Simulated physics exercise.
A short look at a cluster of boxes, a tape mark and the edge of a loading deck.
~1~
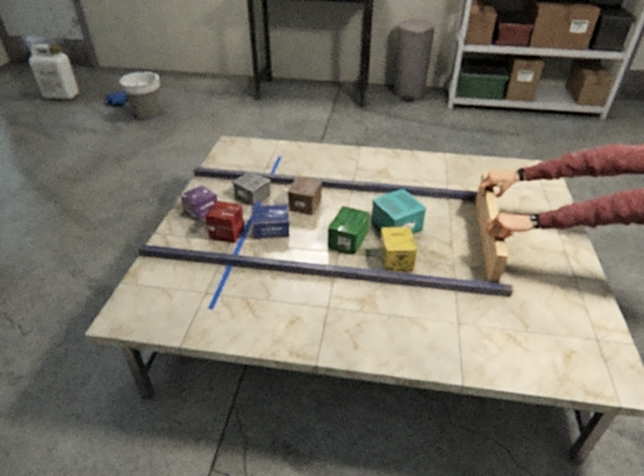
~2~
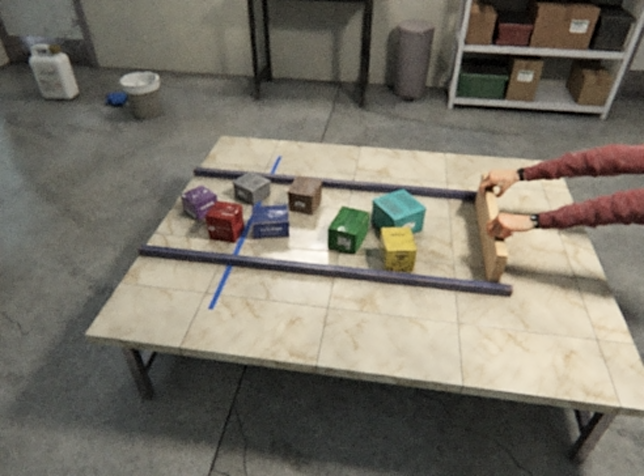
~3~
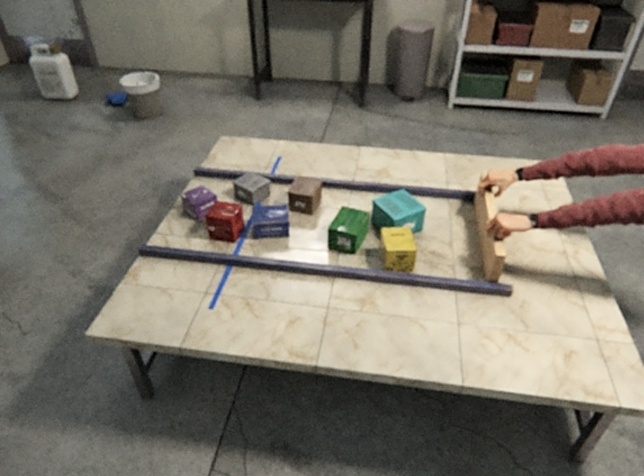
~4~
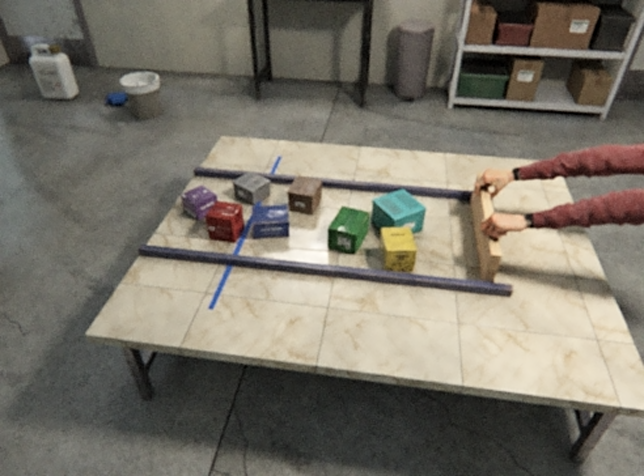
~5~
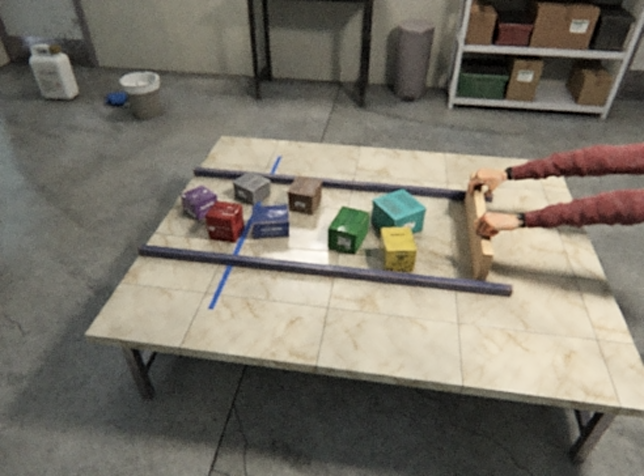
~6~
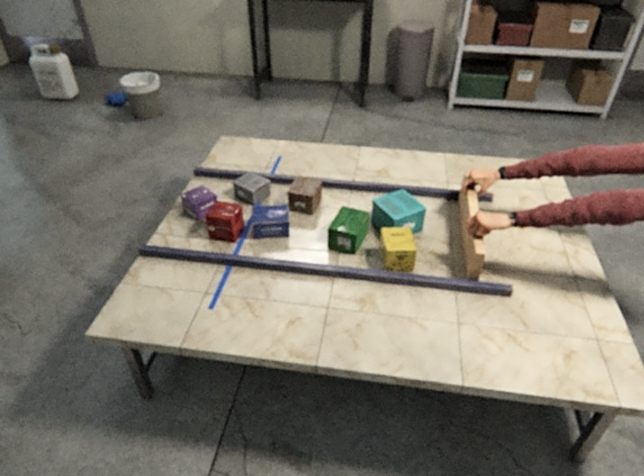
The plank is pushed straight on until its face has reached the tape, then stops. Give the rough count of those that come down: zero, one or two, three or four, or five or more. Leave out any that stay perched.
Outcome: The number that fall off is one or two.
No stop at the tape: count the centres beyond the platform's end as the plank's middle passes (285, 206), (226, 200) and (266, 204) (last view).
It would be 0, 4 and 0.
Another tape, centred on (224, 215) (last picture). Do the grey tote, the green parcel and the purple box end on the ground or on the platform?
The grey tote tumbles off; the green parcel holds on; the purple box is lost.
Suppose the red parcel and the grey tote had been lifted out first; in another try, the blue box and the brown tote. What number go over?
Fallen: 1, and 0 in the other try.
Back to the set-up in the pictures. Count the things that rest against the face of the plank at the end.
The number is 2.
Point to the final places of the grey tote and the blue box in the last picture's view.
Near (190, 179) and (196, 201).
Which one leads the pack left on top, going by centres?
It is the grey tote.
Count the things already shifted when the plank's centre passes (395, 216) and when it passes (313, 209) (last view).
The counts are 3 and 7.
A little later, none off yet; purple box at rest near (200, 202); red parcel at rest near (226, 222); grey tote at rest near (252, 189).
When it is over, the number that fall off is one or two; down, purple box.
